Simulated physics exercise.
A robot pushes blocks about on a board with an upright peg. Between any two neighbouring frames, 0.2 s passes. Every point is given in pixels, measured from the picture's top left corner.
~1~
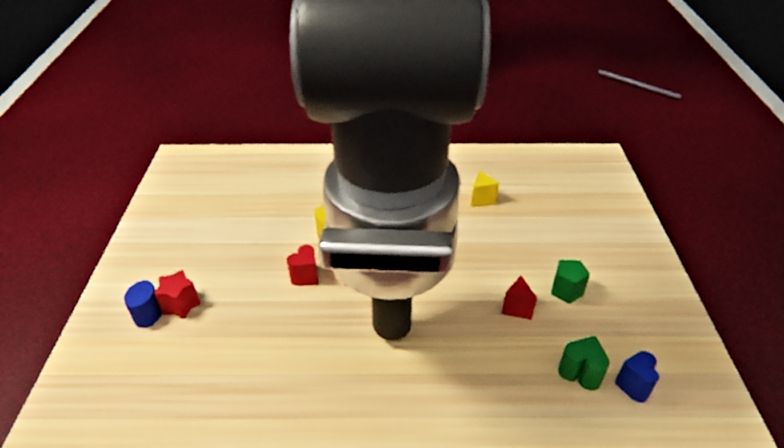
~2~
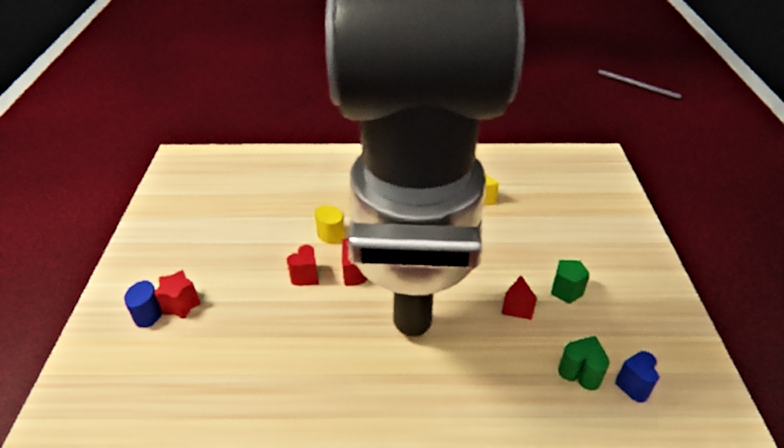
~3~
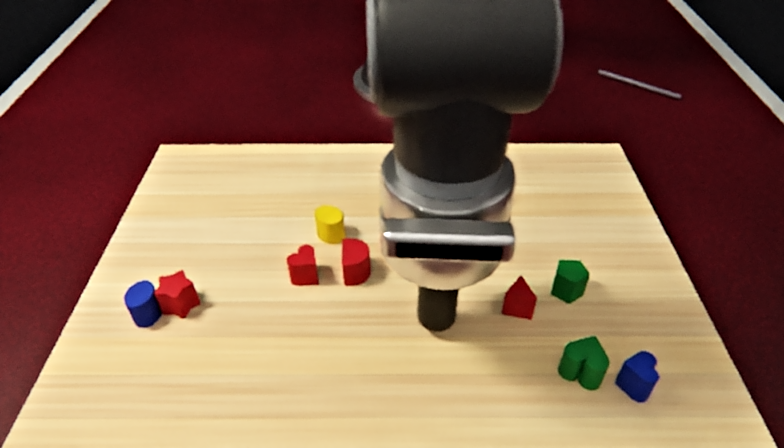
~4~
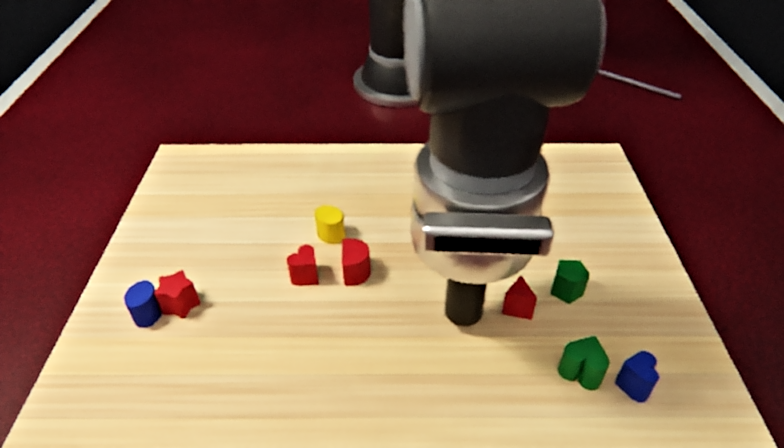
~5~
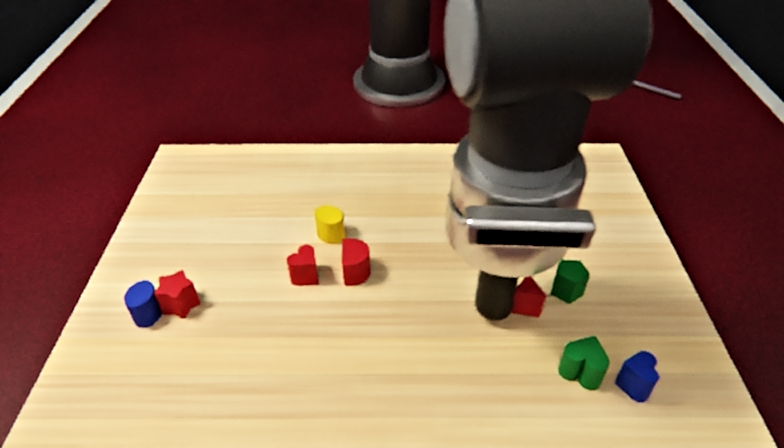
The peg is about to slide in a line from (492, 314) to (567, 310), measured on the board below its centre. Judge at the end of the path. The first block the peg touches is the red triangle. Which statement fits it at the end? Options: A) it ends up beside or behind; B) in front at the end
Option B.
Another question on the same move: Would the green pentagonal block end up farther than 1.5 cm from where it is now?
Going by the path, yes.
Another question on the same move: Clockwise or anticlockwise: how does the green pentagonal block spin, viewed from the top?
Looking down: Anticlockwise.
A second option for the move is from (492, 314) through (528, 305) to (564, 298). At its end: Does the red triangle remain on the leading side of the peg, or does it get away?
It is still ahead of the peg.
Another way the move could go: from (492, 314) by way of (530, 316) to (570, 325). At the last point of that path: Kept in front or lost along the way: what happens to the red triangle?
The peg passes it.
The first path, step by step. Halfway along, peg (531, 305); red triangle (560, 280), turned 40° anticlockwise; green pentagonal block (575, 267).
At the end, peg (569, 304); red triangle (595, 277), turned 75° anticlockwise; green pentagonal block (583, 260), turned 45° anticlockwise; green heart-shaped block unmoved.
